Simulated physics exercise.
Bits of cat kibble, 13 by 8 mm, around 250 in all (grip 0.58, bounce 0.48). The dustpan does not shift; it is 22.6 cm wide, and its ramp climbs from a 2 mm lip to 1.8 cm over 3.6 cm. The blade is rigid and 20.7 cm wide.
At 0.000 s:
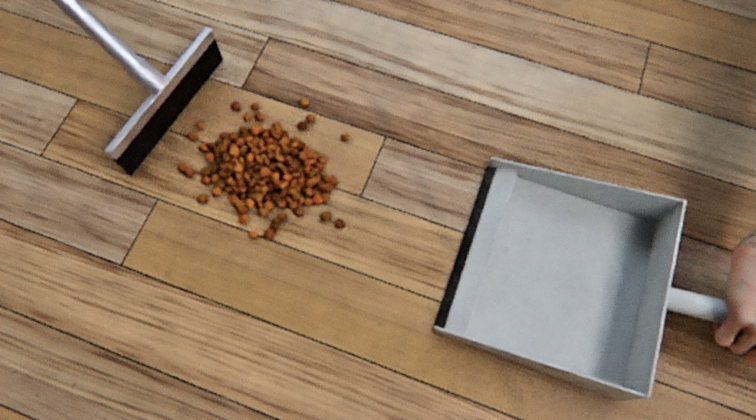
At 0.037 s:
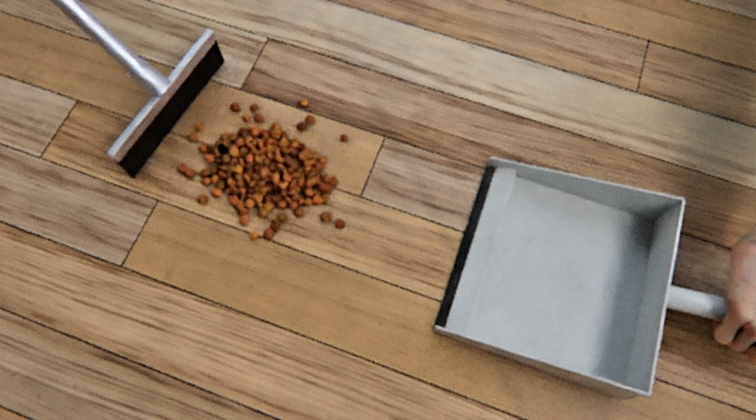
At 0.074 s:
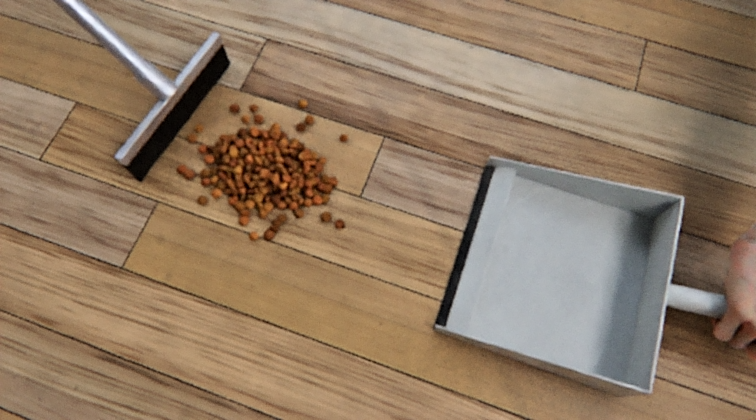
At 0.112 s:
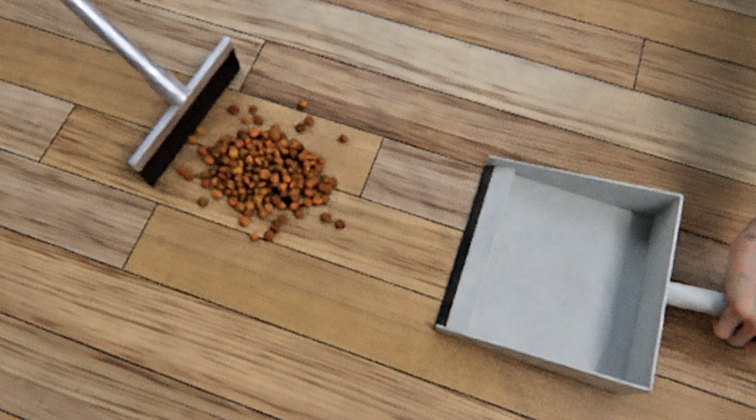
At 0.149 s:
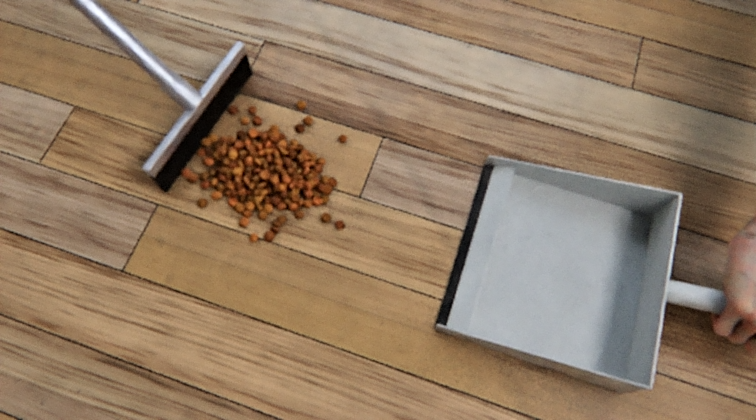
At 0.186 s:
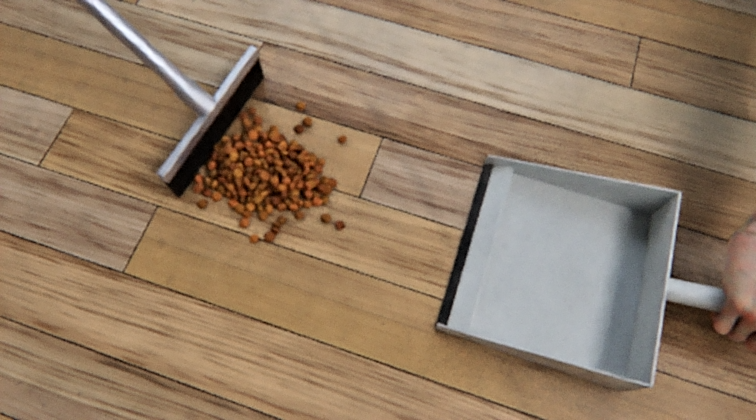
A hand at the right edge holds the handle of a pale grey metal dustpan on a wood-plank floor, seen from above at an angle. A loose heap of small reddish-brown kibble lies left of centre, with a silver-handled, dark-edged sweeping tool at upper left. The tool slides a short way right and slightly down, nudging the heap's near edge, while the dustpan stays in place.
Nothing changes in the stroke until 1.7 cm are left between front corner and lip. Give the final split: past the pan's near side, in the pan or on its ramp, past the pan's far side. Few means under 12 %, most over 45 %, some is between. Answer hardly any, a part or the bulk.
Past the pan's near side: Hardly any; in the pan or on its ramp: A part; past the pan's far side: Hardly any.
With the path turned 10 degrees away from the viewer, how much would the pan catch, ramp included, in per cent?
In that case some 5 per cent.
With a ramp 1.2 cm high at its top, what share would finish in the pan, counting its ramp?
Then about 25 per cent.
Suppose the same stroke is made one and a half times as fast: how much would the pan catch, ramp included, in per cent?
It would be near 25 per cent.
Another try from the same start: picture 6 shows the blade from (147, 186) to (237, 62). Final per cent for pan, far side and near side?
Pan 25, far 0, near 25.
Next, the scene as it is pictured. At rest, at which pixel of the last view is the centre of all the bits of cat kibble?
Around (451, 236).
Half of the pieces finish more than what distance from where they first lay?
About 26 cm.
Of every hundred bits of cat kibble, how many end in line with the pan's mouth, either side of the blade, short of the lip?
About 75 per cent.
Then, at 0.48 s, middle of the blade 19 cm from the lip; 0 % over the lip, far side 0 %, near side 0 %.
After 0.68 s, middle of the blade 9 cm from the lip; 0 % over the lip, far side 0 %, near side 0 %.
After 1.00 s, middle of the blade 3 cm from the lip; 20 % over the lip, far side 0 %, near side 0 %.
In the end, at 1.4 s, near side 0 %, pan 20 %, far side 0 %, in front of the lip or behind the blade 75 %.
